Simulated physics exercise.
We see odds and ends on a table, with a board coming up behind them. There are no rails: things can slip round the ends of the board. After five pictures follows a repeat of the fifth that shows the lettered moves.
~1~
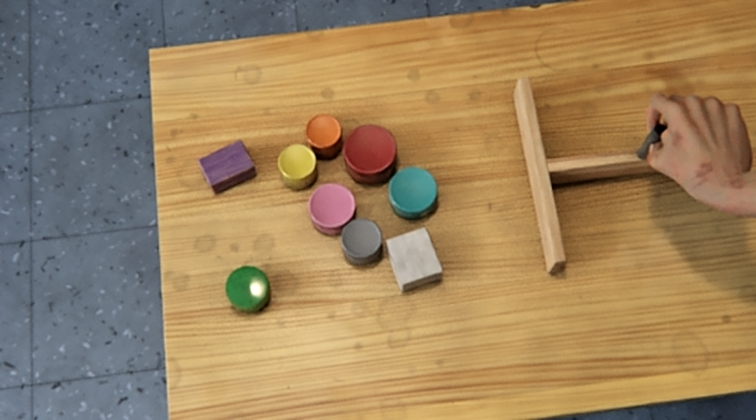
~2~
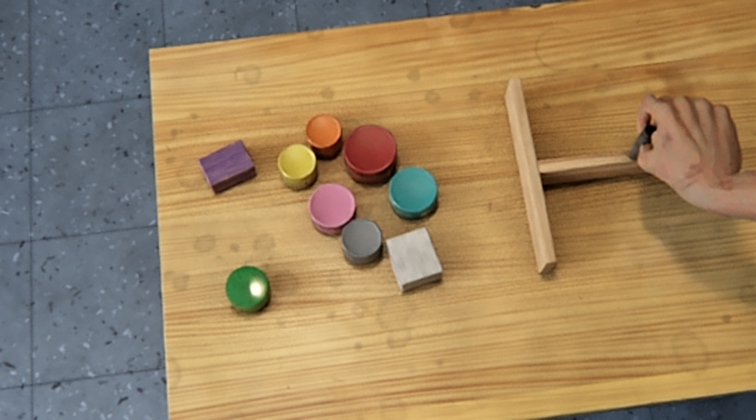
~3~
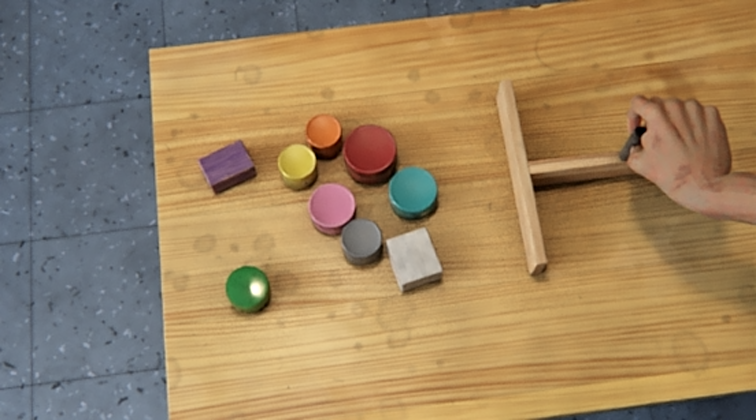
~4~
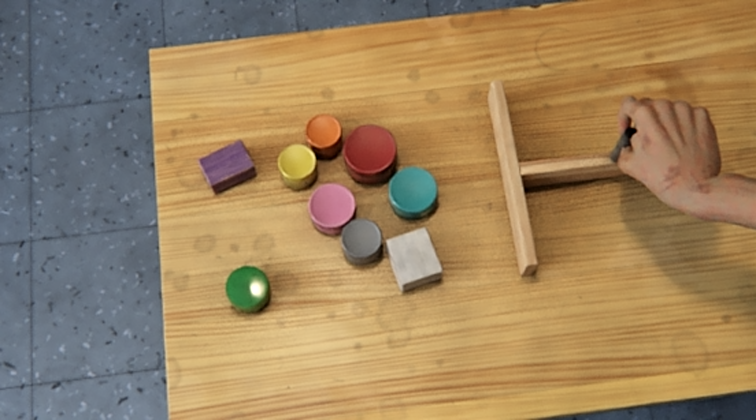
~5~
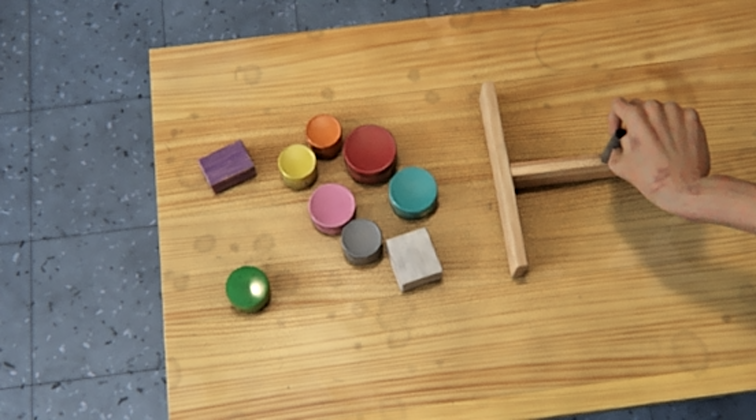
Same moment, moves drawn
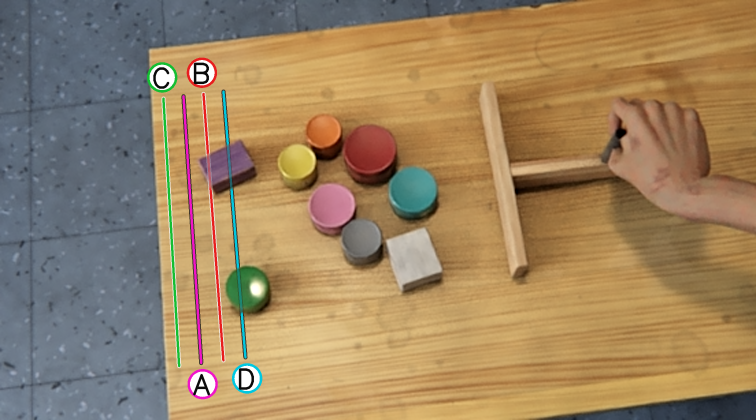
A wooden board on a handle, held by a hand, slid slowly left across the table toward a loose group of coloured round pots and two blocks, which all stayed still.
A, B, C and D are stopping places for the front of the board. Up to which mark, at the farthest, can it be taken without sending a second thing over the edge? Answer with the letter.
As far as mark D.
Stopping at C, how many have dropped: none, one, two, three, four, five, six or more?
In all, six or more.
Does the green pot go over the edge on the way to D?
No.
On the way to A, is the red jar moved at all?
Yes.
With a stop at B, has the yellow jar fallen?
Yes.
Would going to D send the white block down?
No.
On the marked copy, A at (192, 223); B at (213, 220); C at (171, 226); D at (234, 218).
Following D. Soon after the start, board (409, 182); white block (390, 262); grey jar (346, 246).
Later, board (311, 194); purple block (194, 164); green pot (237, 299).
In the end, board (233, 203); yellow jar (159, 193); pink tub (162, 233); none fallen.
As for the rest, A drops five; B drops five; C drops nine.
